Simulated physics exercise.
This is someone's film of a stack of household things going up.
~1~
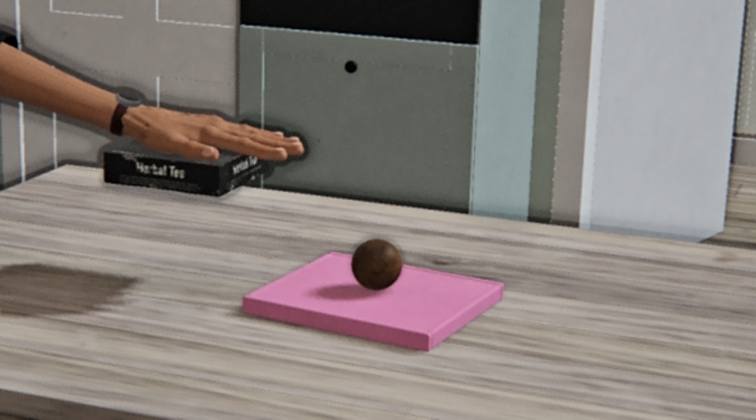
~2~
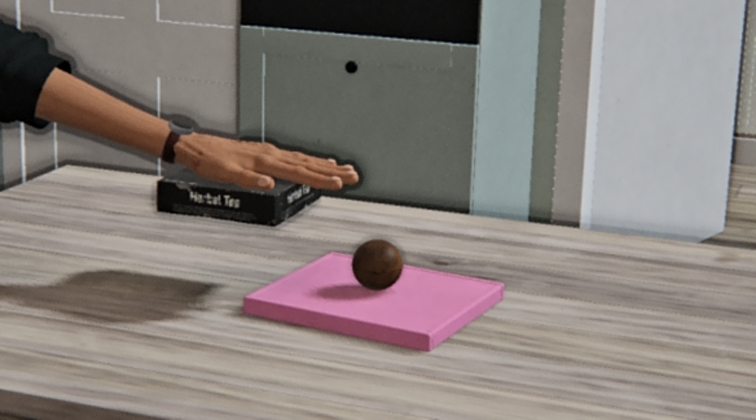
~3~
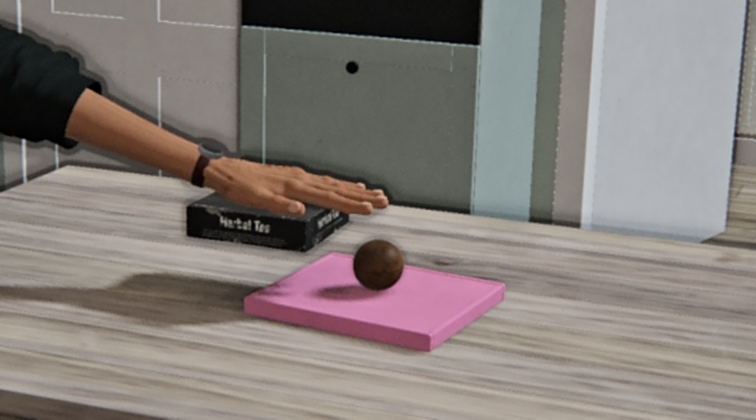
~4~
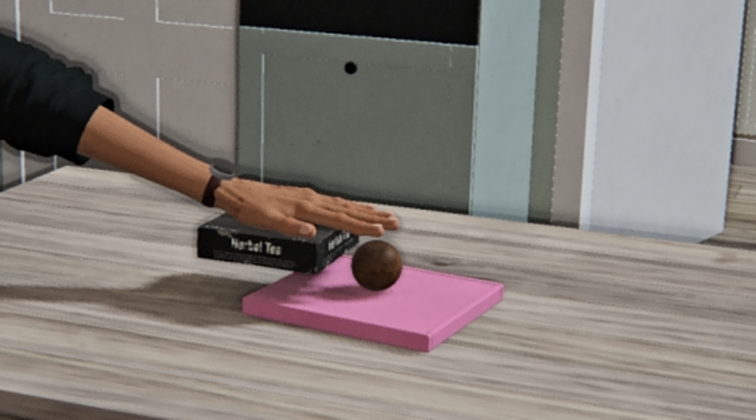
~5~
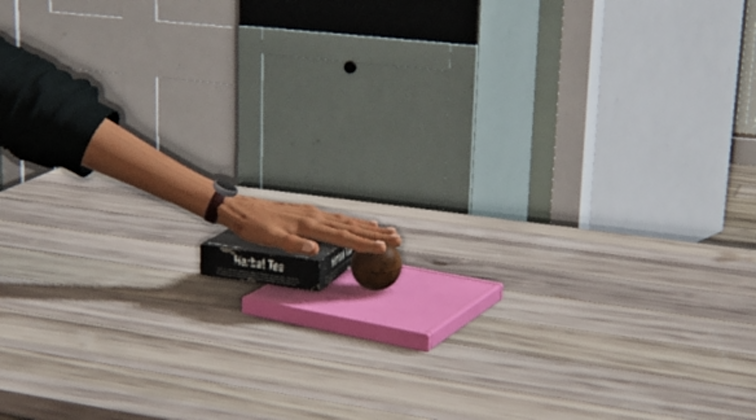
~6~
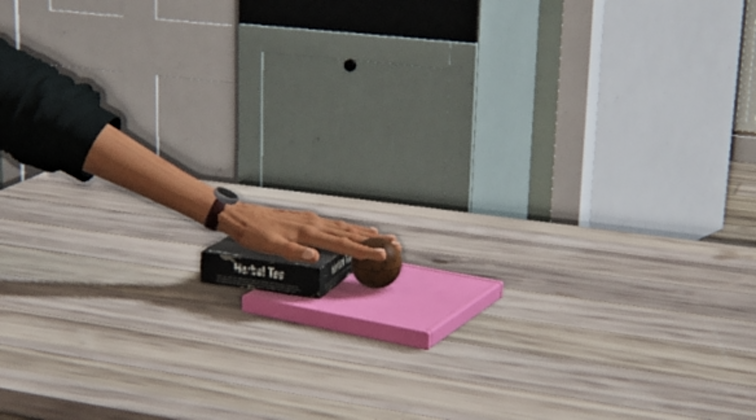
A hand and forearm in a dark sleeve reach in from the left over a grainy wooden table, seen from slightly above by a still camera, with grey-green panels behind. A brown ball sits on a pink slab near the centre, and a black Herbal Tea packet is at its left. The hand and packet move right and down together, slowing beside the ball, which stays in place.
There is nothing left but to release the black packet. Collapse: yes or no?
Collapse: No.
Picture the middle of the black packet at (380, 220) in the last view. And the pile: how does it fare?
What happens next is that it tips over.
Then, 0.70 s later than the last frame, all is still.
Then, 1.60 s later than the last frame, black packet resting near (283, 259).
When it is over, all 3 as before. End places, in pixels of the last picture, black packet near (283, 259). The pile stays up.
